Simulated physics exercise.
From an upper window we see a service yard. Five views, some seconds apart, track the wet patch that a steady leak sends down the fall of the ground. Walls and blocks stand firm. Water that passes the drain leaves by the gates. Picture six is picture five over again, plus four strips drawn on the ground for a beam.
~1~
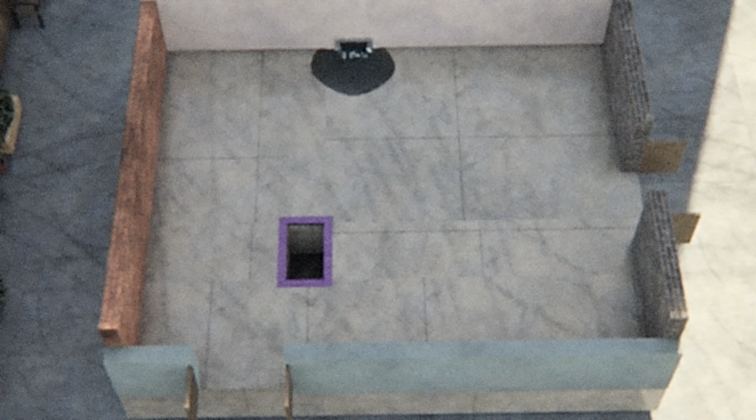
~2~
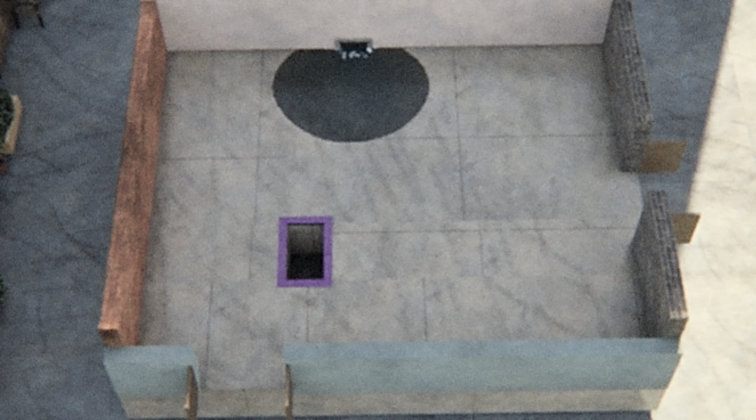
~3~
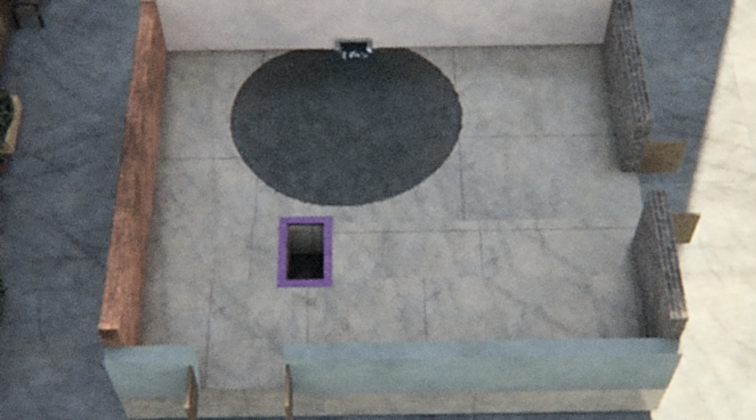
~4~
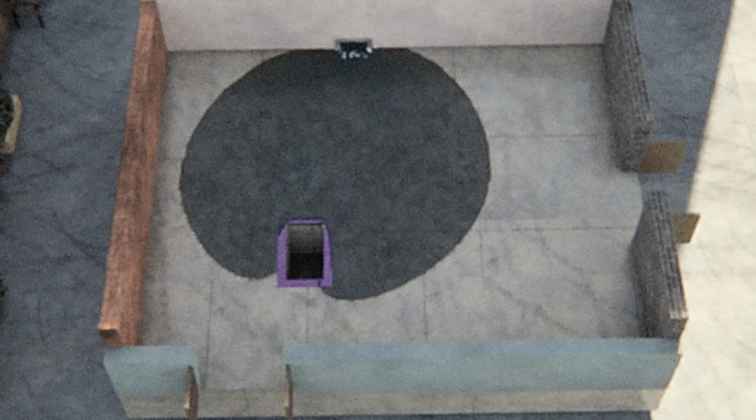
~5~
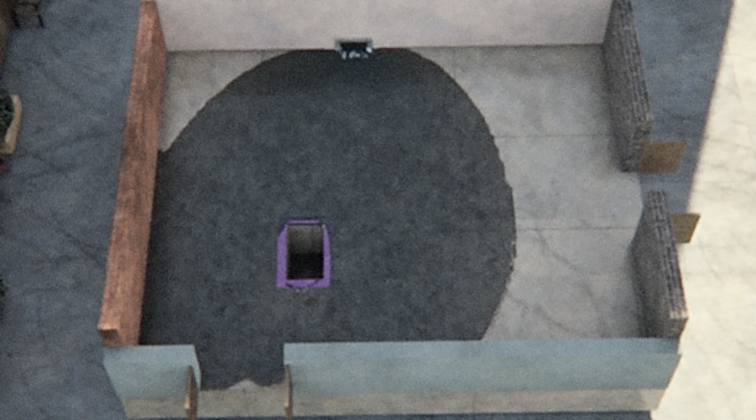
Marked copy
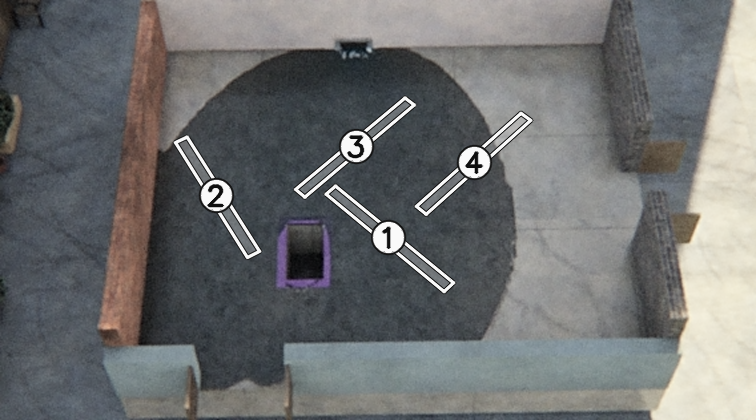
Dark water spreads across the pale paved floor of a walled service yard, seen from an upper window by a camera that stays still. It comes from a small outfall in the white back wall, with a reddish wall left, grey walls and a gap right, and a purple-edged drain left of centre. The rounded pool widens forward, surrounds the drain, which takes water, and reaches the left wall and front opening.
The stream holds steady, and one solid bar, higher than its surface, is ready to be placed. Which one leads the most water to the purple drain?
Take 2.
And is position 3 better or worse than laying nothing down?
It is worse.
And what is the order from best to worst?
The order is 2, 4, 1, 3.
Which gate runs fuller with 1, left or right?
More leaves on the left.
On the marked copy, 1 from (330, 190) to (448, 287); 2 from (181, 139) to (253, 254); 3 from (300, 193) to (409, 101); 4 from (421, 210) to (525, 116).
If 1 is chosen, about 16 % of the stream runs into the purple drain, about 82 % out by the gates.
If 2 is chosen, about 52 % of the stream runs into the purple drain, about 45 % out by the gates.
If 3 is chosen, about 7 % of the stream runs into the purple drain, about 91 % out by the gates.
If 4 is chosen, about 34 % of the stream runs into the purple drain, about 64 % out by the gates.
